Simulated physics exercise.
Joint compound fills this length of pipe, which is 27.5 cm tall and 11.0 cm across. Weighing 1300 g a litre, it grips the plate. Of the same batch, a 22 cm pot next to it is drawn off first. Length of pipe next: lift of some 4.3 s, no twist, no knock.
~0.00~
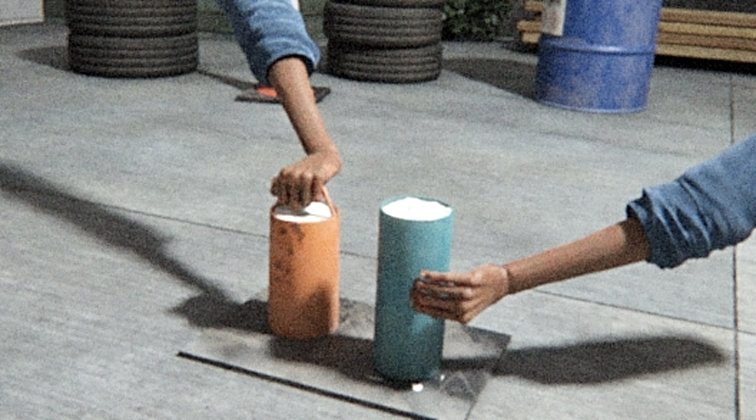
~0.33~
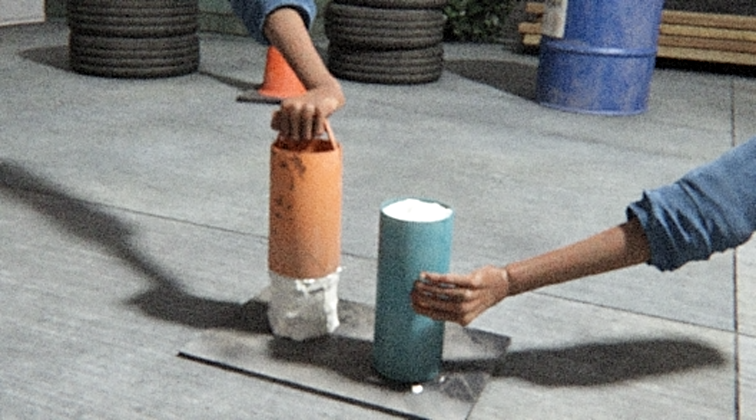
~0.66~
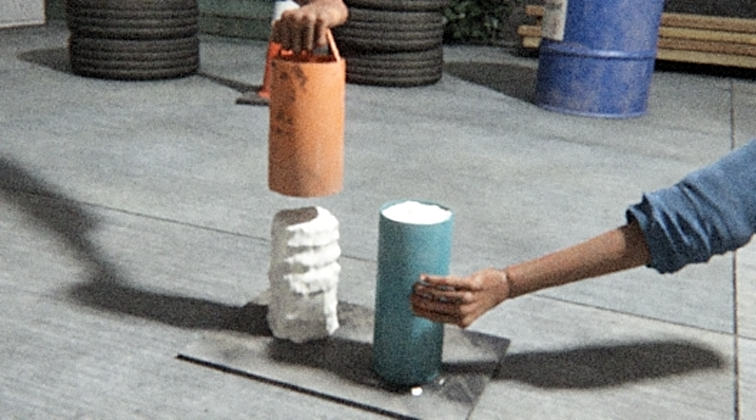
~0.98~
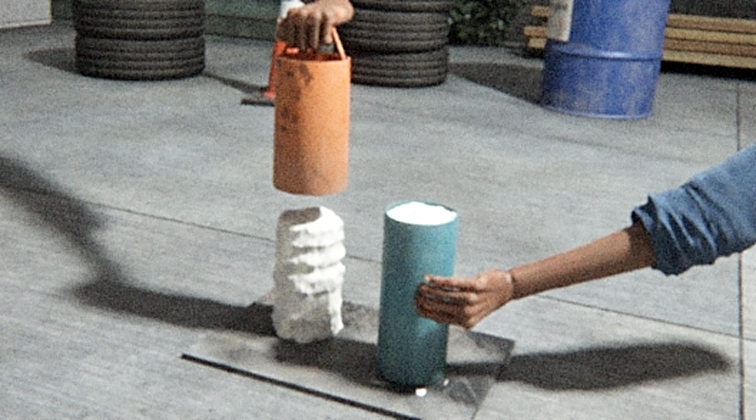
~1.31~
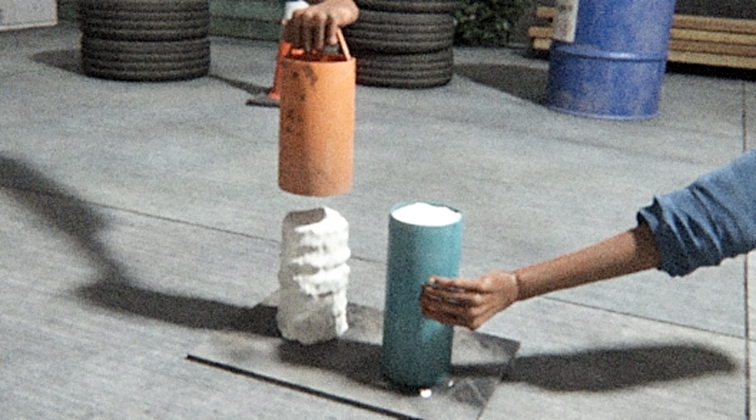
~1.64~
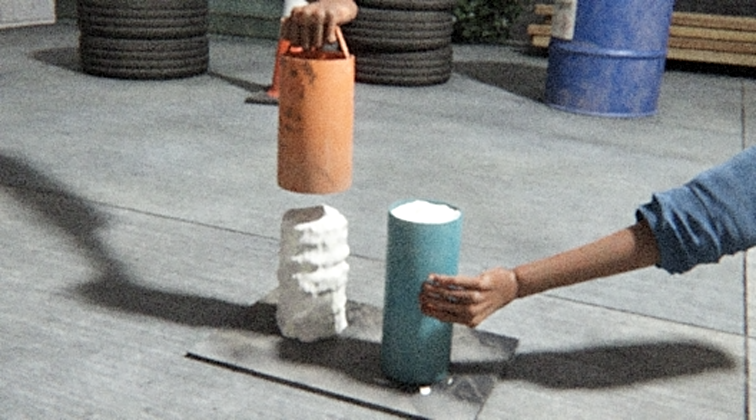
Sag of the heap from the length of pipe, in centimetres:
3 cm.
After 2.7 s, the length of pipe is up 6.3 cm; the joint compound has come down 0.0 cm to 27 cm and is 11 cm wide.
After 3.8 s, the length of pipe is up 17 cm; the joint compound has come down 1.0 cm to 26 cm and is 12 cm wide.
After 4.9 s, the length of pipe is up 28 cm; the joint compound has come down 2.1 cm to 25 cm and is 13 cm wide.
After 6.2 s, the length of pipe is clear; the joint compound has come down 2.5 cm to 25 cm and is 13 cm wide.
After 7.1 s, at rest, the length of pipe is clear; the joint compound has come down 2.6 cm to 25 cm and is 14 cm wide.
